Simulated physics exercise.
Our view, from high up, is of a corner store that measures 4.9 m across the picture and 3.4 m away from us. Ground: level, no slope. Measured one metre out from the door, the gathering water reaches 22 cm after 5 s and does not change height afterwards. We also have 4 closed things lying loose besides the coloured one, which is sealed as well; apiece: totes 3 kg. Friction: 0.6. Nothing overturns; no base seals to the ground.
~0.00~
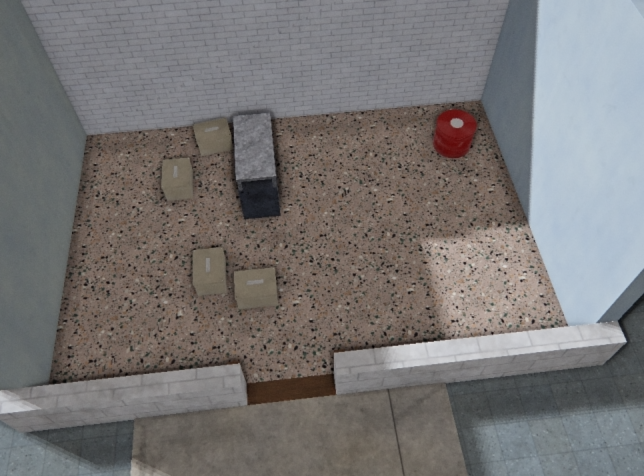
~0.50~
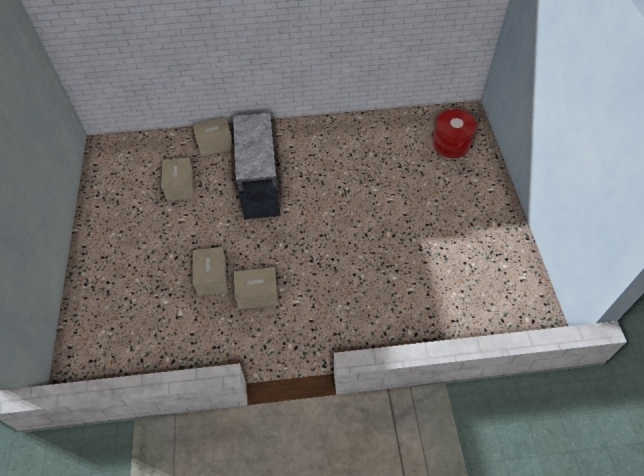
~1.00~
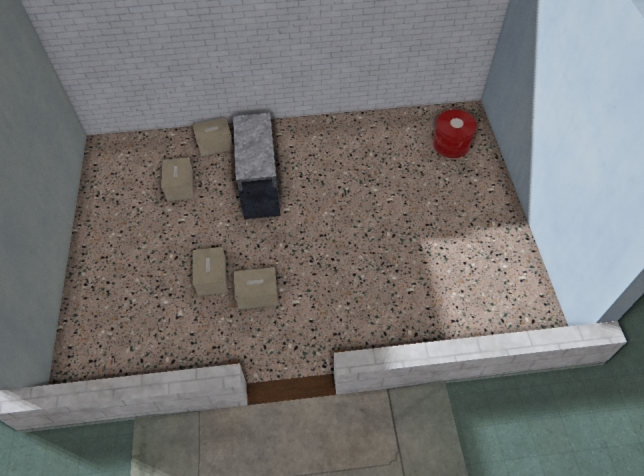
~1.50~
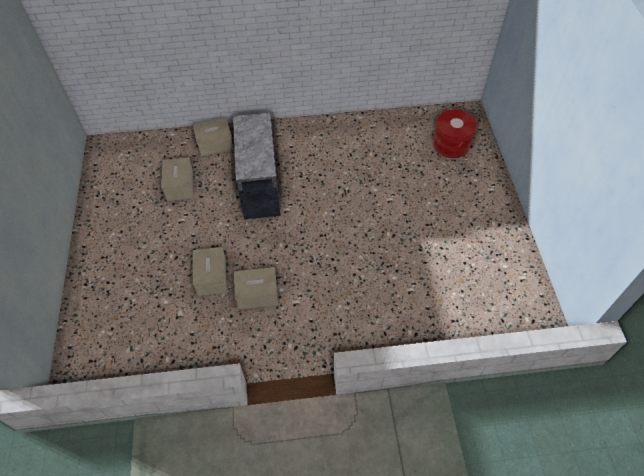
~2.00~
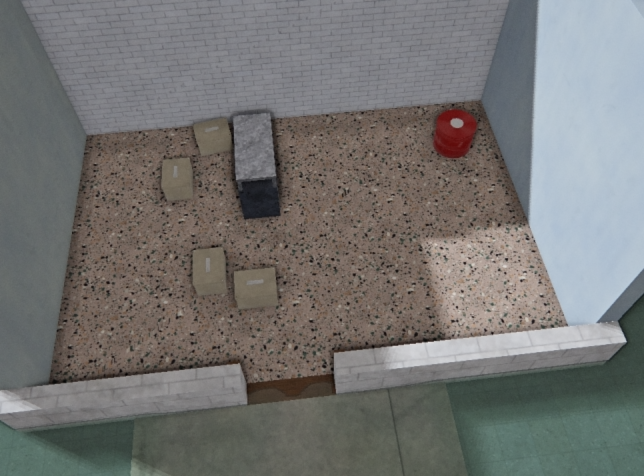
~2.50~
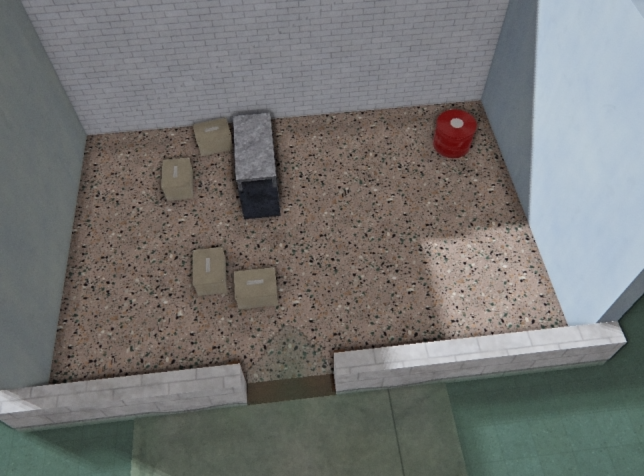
Terrazzo-floored room holding four beige boxes, a dark block and a red tub, all staying still as water creeps through the doorway.
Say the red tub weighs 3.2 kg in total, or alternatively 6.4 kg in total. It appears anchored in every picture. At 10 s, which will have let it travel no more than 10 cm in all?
Pick: None of them.
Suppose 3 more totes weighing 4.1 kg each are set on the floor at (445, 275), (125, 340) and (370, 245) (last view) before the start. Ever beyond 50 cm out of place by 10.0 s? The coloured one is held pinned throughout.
Order as asked: Stays within / stays within / goes beyond.
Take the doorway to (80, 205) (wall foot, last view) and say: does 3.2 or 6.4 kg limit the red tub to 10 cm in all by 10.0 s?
The answer is that neither mass suffices.
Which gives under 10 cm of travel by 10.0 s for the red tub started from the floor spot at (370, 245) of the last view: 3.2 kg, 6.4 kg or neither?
Outcome - failure with both.
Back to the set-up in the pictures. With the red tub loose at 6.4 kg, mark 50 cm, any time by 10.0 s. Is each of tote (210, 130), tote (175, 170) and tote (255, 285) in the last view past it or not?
First below the mark, second above the mark, third above the mark.
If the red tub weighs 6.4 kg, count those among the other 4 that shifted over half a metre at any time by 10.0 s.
That comes to 3.
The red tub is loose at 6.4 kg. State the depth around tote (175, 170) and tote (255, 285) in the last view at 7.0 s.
Close to 3 and 4 centimetres.
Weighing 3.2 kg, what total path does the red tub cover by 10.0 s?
Total path: Approx. 100 cm.
After 3.5 s the red tub would be 0 cm from its start with 3.2 kg and 0 cm from its start with 6.4 kg; 0 cm of water round it then.
After 4.5 s the red tub would be 0 cm from its start with 3.2 kg and 0 cm from its start with 6.4 kg; 0 cm of water round it then.
After 7.0 s the red tub would be 0 cm from its start with 3.2 kg and 0 cm from its start with 6.4 kg; 2 cm of water round it then.
After 10.0 s the red tub would be 85 cm from its start with 3.2 kg and 55 cm from its start with 6.4 kg; 6 cm of water round it then.
